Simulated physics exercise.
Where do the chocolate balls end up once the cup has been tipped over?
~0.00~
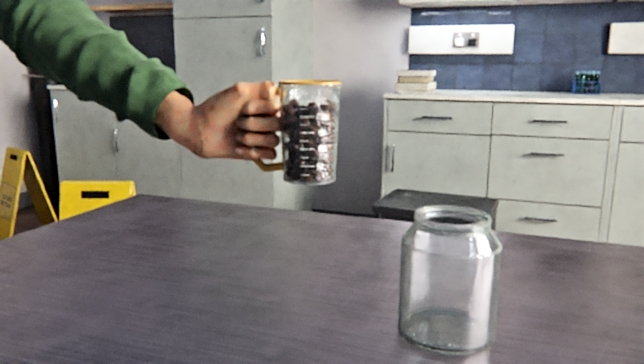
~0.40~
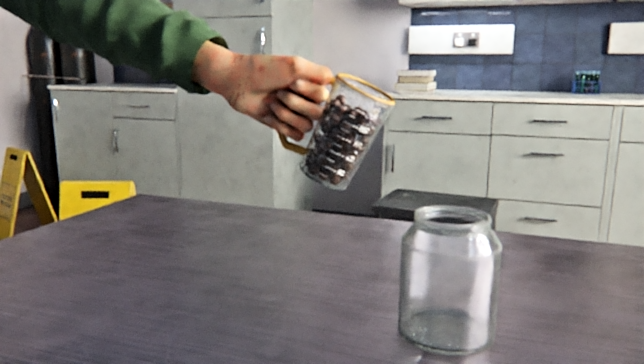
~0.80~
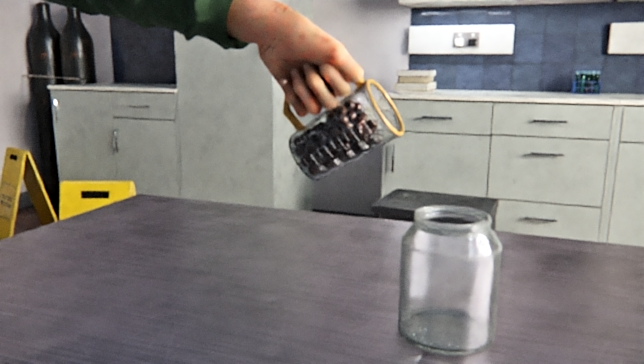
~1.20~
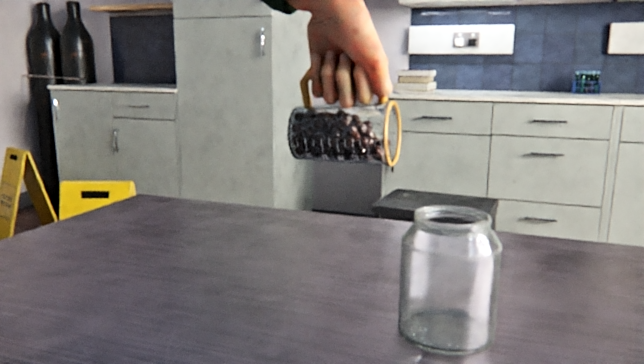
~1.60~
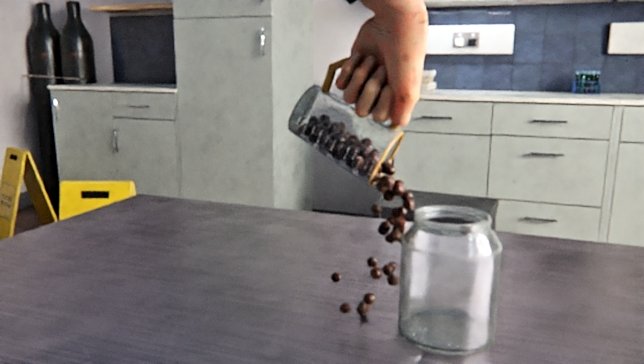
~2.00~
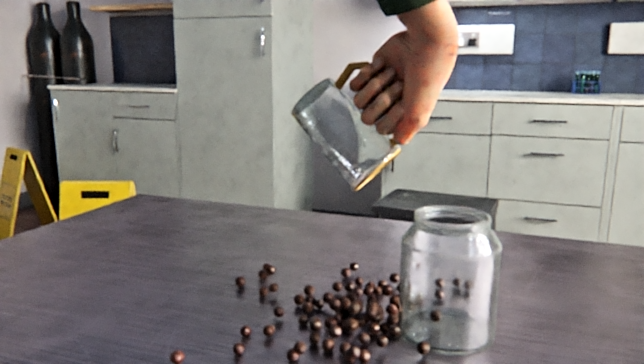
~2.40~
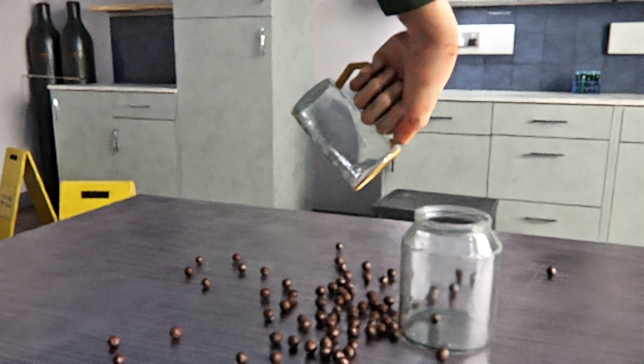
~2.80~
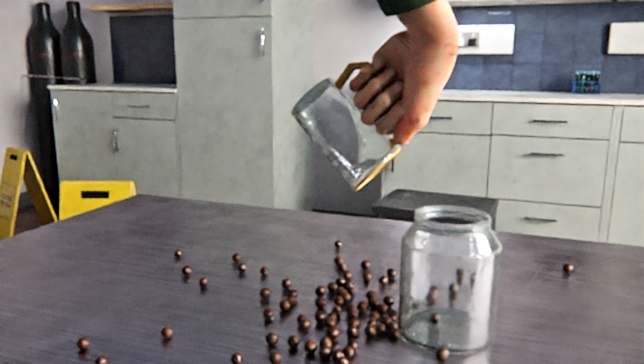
They end up scattered over the table around the jar. The cup is left empty, and the jar catches practically none of them.
